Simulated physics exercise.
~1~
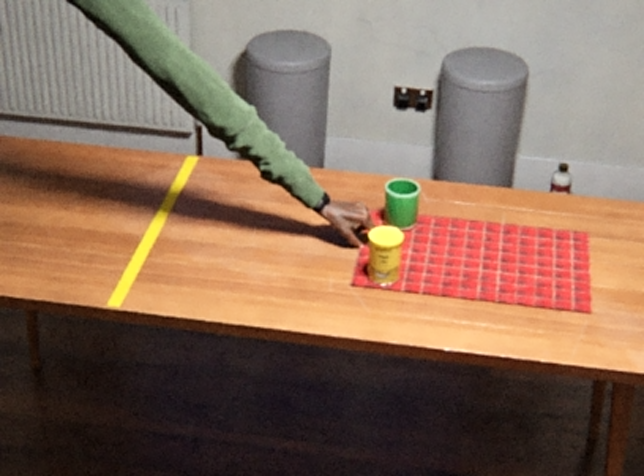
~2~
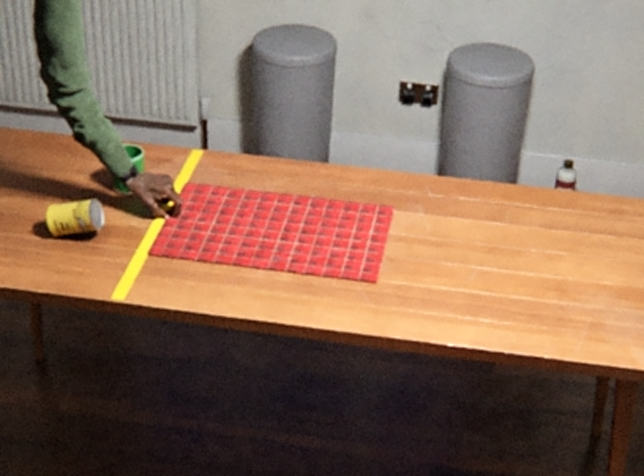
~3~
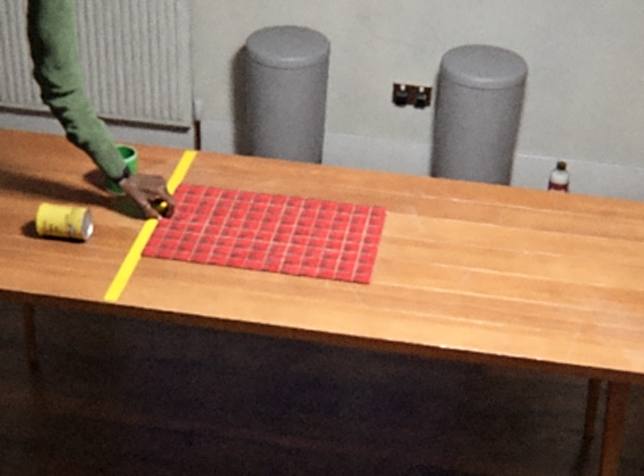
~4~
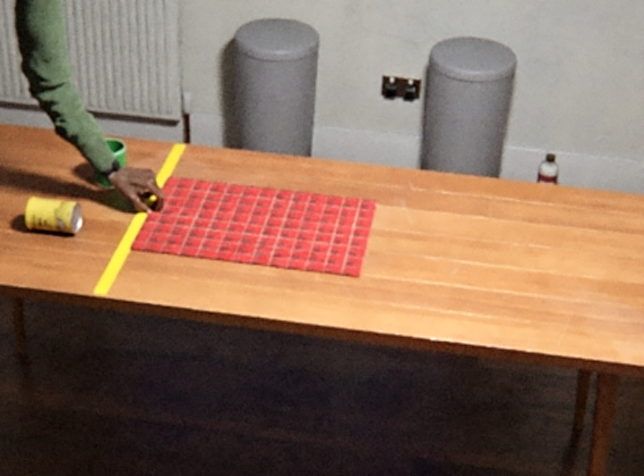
On a wooden table, a hand dragging a red mat left to yellow tape, green mug thrown ahead upright, yellow tin toppled beyond.
